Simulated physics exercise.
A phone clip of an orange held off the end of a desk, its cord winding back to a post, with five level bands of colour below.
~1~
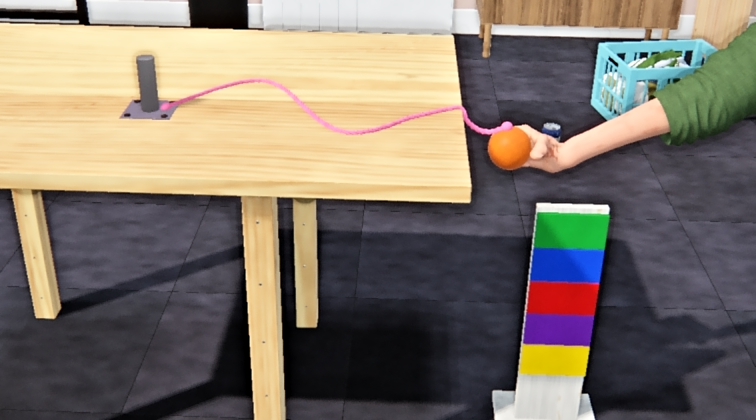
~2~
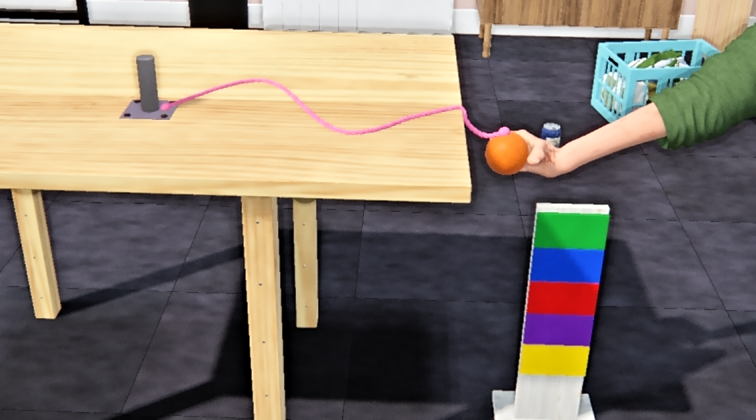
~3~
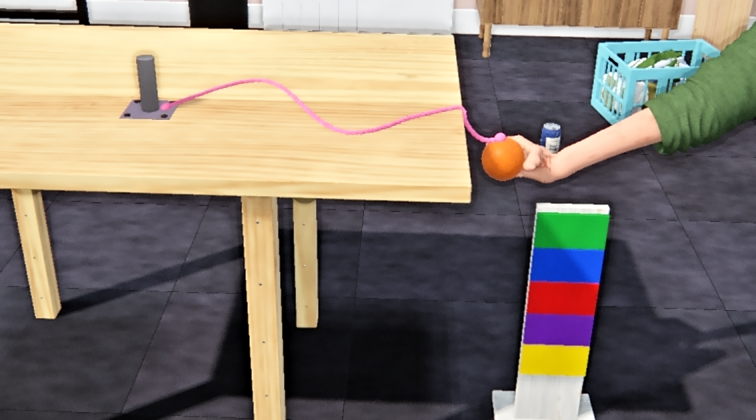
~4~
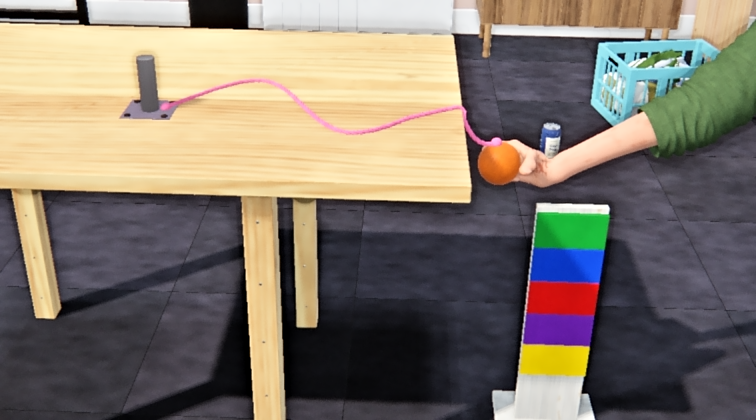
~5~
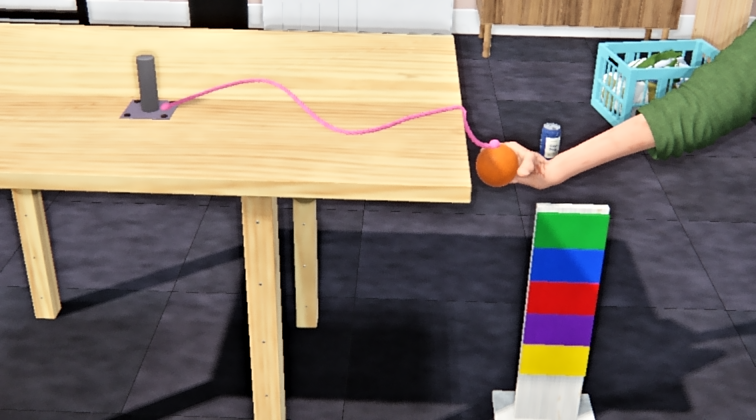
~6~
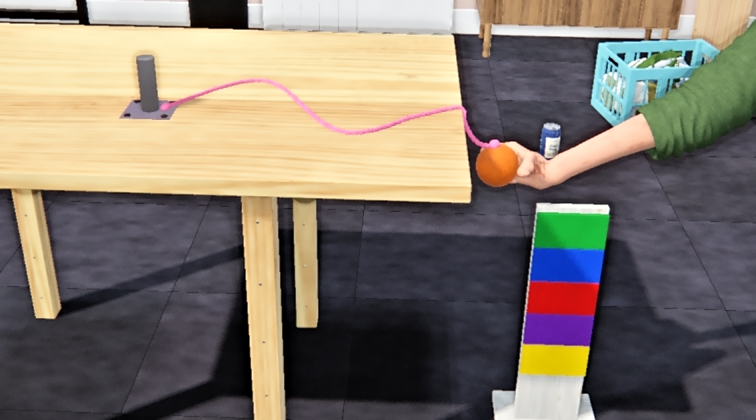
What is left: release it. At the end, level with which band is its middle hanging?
Level with red.
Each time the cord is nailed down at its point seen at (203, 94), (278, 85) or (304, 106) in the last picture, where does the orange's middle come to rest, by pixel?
First try near (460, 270), second near (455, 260), third near (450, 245).
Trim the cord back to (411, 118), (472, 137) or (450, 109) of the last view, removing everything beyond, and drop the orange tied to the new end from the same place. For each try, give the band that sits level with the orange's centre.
For the first: Higher than all five; for the second: Blue; for the third: Green.
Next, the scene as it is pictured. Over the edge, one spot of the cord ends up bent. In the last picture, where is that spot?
You'd find it at roughly (354, 133).
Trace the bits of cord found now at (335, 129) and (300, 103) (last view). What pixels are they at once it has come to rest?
The first finishes about (444, 104) and the second about (370, 105).
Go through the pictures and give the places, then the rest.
Orange (510, 148); green (572, 232); blue (567, 267); red (563, 299); purple (558, 331); yellow (554, 361), in the first picture.
Orange (507, 153); cord through (198, 95) (270, 82) (305, 108) (361, 132) (434, 112), in the second picture.
Orange (503, 159), in the third picture.
Orange (499, 163); cord through (198, 95) (270, 82) (305, 108) (361, 132) (434, 112), in the fourth picture.
Orange (497, 165), in the fifth picture.
Orange (497, 165); cord through (198, 95) (270, 82) (305, 108) (361, 132) (434, 112), in the sixth picture.
A little later, orange near (455, 270); level with blue.
Next, orange near (452, 281); level with red.
When it is over, orange near (455, 288); level with red. Its centre hangs level with the red band.
